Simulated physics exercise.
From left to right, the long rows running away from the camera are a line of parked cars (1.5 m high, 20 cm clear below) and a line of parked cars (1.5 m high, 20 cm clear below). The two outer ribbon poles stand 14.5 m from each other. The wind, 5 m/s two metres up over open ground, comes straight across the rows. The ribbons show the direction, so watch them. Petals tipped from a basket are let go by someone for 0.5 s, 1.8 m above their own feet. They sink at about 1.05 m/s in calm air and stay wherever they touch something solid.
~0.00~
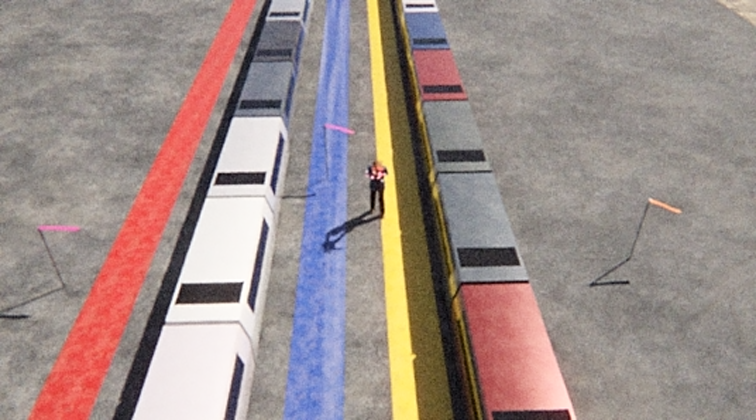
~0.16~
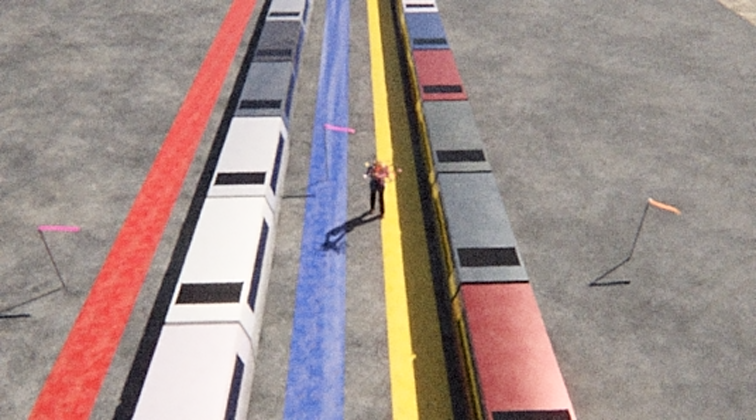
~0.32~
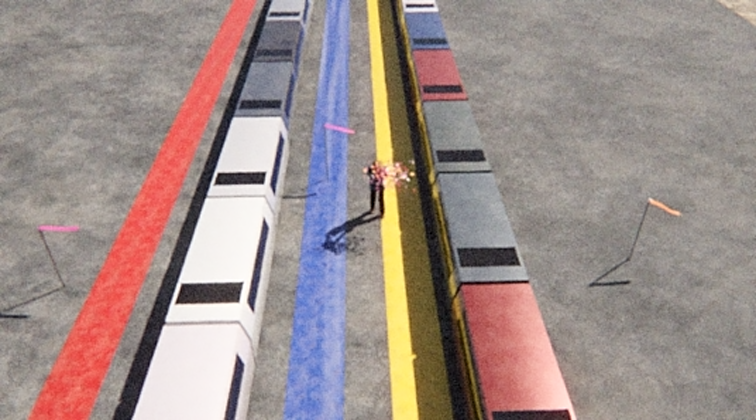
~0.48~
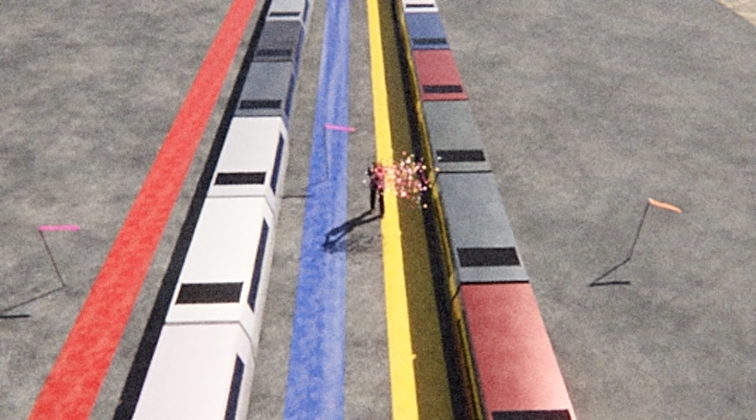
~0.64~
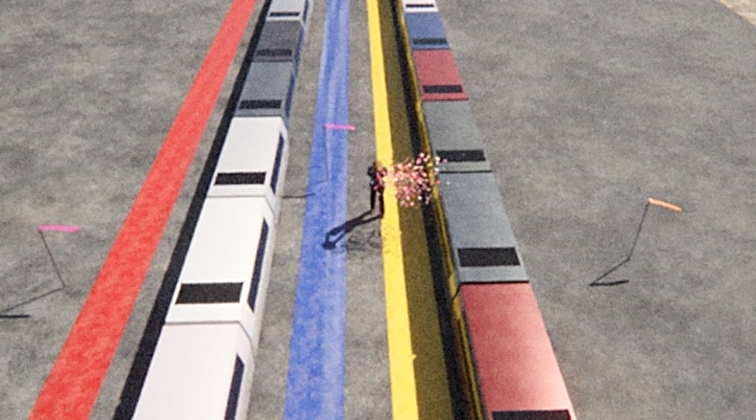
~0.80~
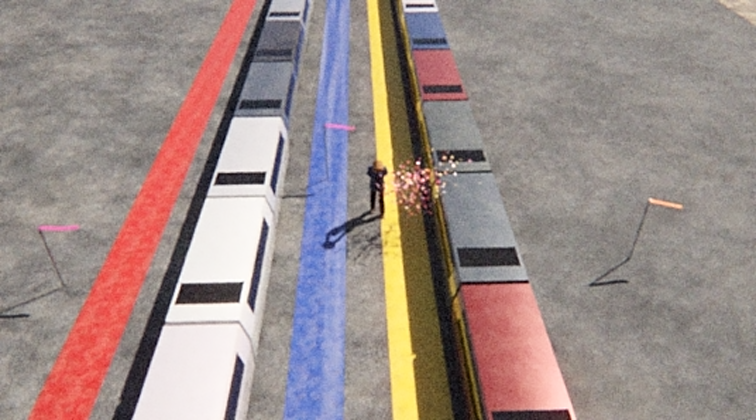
Pink petals drifting right in a spreading cloud from a person standing between two rows of parked cars, ribbons streaming right.
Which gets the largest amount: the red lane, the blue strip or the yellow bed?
Yellow.
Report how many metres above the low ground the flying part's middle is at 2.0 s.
The middle sits around 0.6 m above the low ground.
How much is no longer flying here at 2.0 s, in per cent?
Close to 80 percent of it.
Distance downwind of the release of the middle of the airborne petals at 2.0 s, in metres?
I'd say close to 1.5 metres.
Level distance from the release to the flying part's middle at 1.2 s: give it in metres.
It comes to roughly 1.0 m.
After 1.2 s, 30 % is no longer flying here, and 0 % lies on the blue strip, 5 % on the yellow bed and 0 % on the red lane; the middle of what still flies is 0.9 m above the low ground, near (418, 200).
After 2.0 s, 80 % is no longer flying here, and 0 % lies on the blue strip, 35 % on the yellow bed and 0 % on the red lane; the middle of what still flies is 0.7 m above the low ground, near (429, 205).
After 3.5 s, 94 % is no longer flying here, and 0 % lies on the blue strip, 41 % on the yellow bed and 0 % on the red lane.
After 8.0 s, 100 % is no longer flying here, and 0 % lies on the blue strip, 41 % on the yellow bed and 0 % on the red lane.
After 45.0 s, 100 % is no longer flying here, and 0 % lies on the blue strip, 41 % on the yellow bed and 0 % on the red lane.
